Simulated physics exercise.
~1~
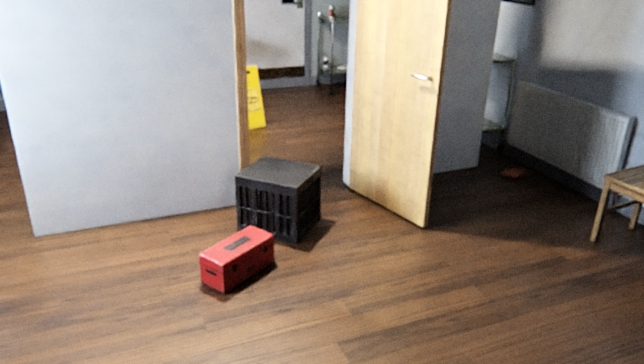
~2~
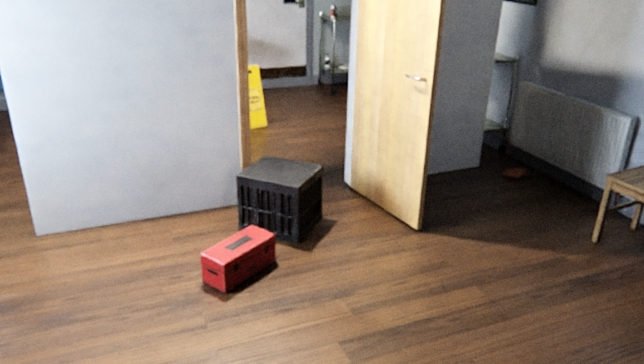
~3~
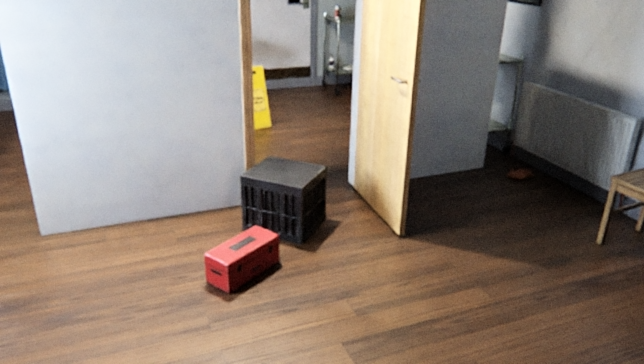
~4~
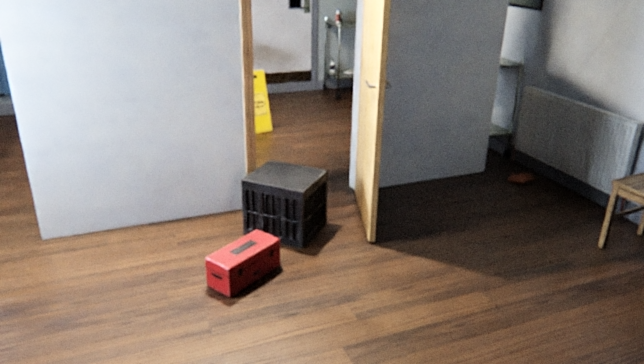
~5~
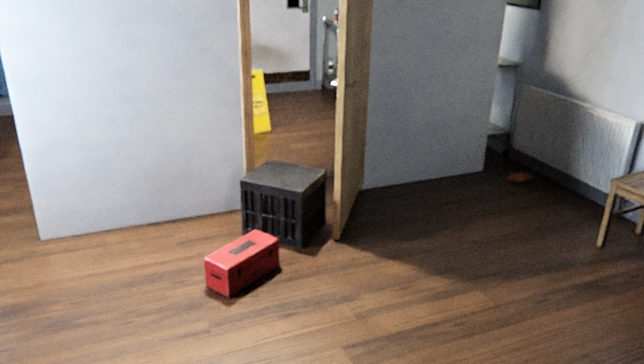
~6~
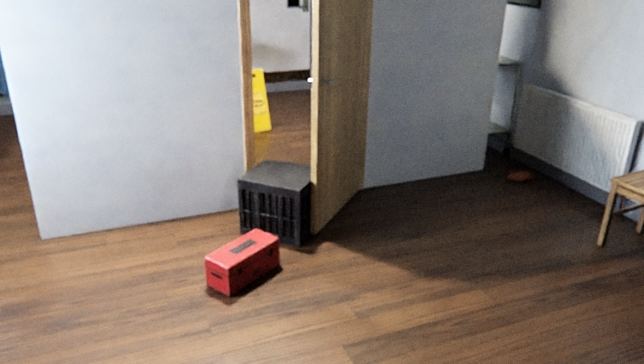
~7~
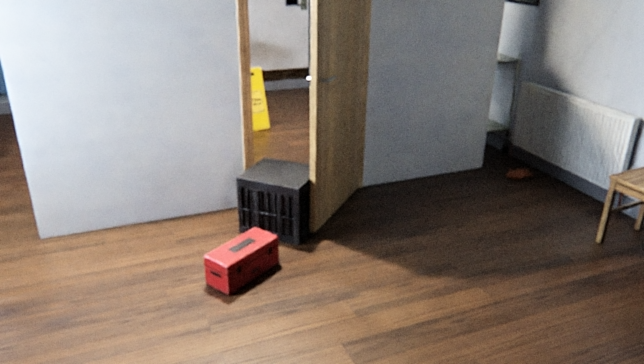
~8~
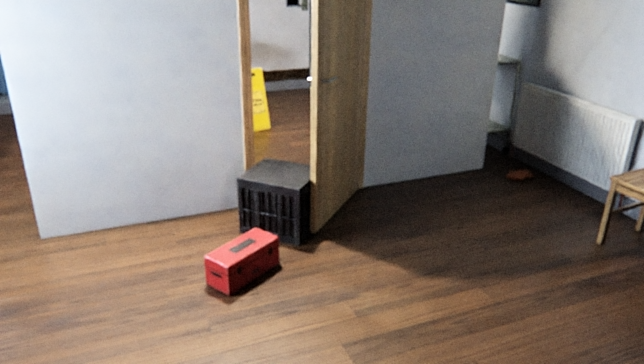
The clip shows a wooden door swinging partway closed toward a black chest in a doorway, with a red toolbox on the floor in front. The door reaches the chest, which shifts very slightly, and stops still partly open, while the toolbox stays put.
